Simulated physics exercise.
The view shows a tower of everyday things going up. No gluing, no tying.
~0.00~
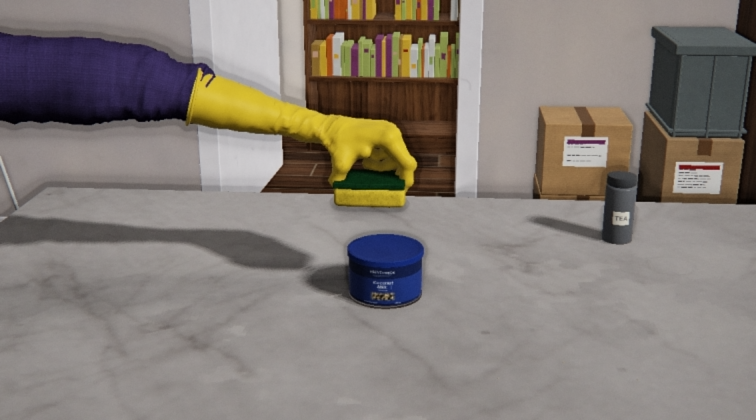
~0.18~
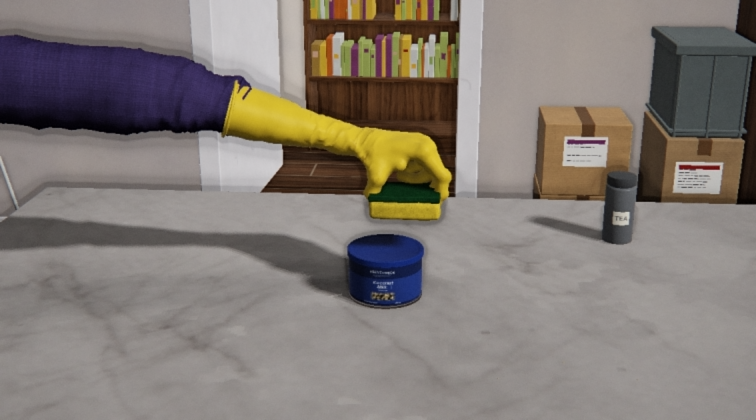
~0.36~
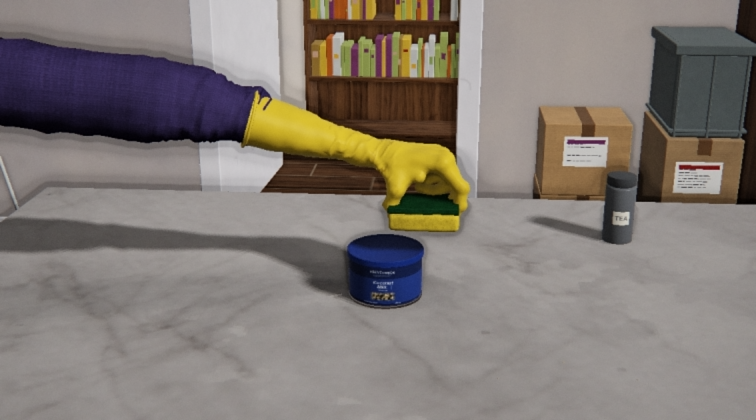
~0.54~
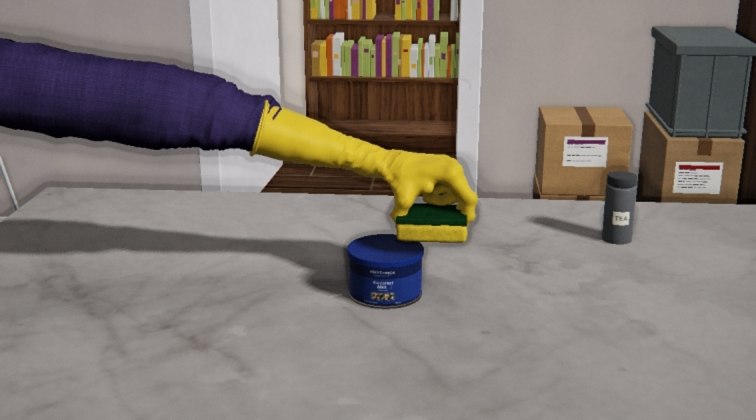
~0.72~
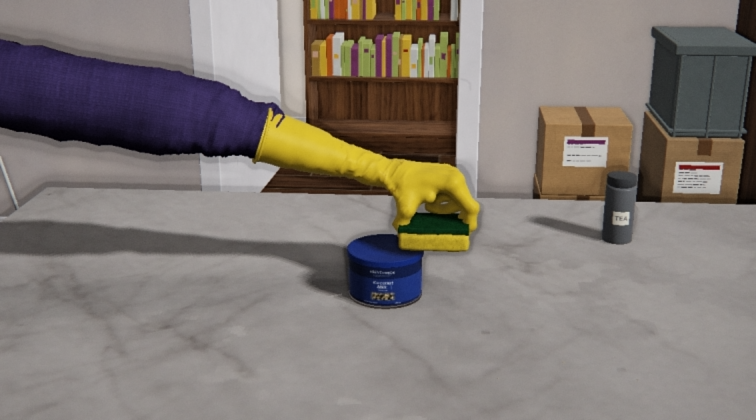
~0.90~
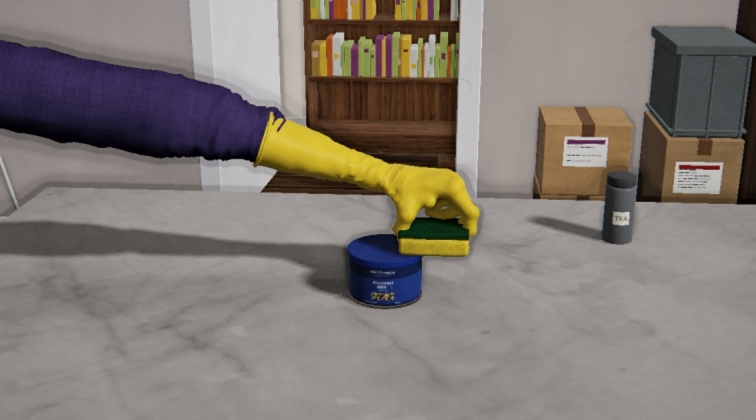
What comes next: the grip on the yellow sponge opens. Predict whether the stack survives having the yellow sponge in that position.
Something comes down.
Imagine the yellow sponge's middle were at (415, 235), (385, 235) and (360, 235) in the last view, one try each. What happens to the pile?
Stays standing; stays standing; stays standing.
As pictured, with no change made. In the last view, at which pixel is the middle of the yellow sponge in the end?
Look near (455, 264) in the final picture.
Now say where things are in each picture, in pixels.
Still above its spot; yellow sponge (371, 188); grey shaker (619, 207), in the first picture.
Still above its spot; yellow sponge (405, 201); grey shaker (619, 207), in the second picture.
Still above its spot; yellow sponge (424, 212); grey shaker (619, 207), in the third picture.
Still above its spot; yellow sponge (432, 223); grey shaker (619, 207), in the fourth picture.
Still above its spot; yellow sponge (434, 232); grey shaker (619, 207), in the fifth picture.
Set down, still held; yellow sponge (434, 237); grey shaker (619, 207), in the sixth picture.
After 1.20 s, yellow sponge now fallen.
After 1.80 s, things are still on the move.
After 2.80 s, nothing new.
At rest (4.0 s), fallen, yellow sponge; the other 2 in place. Seen from the same camera at the end, yellow sponge near (455, 264). The pile comes apart.
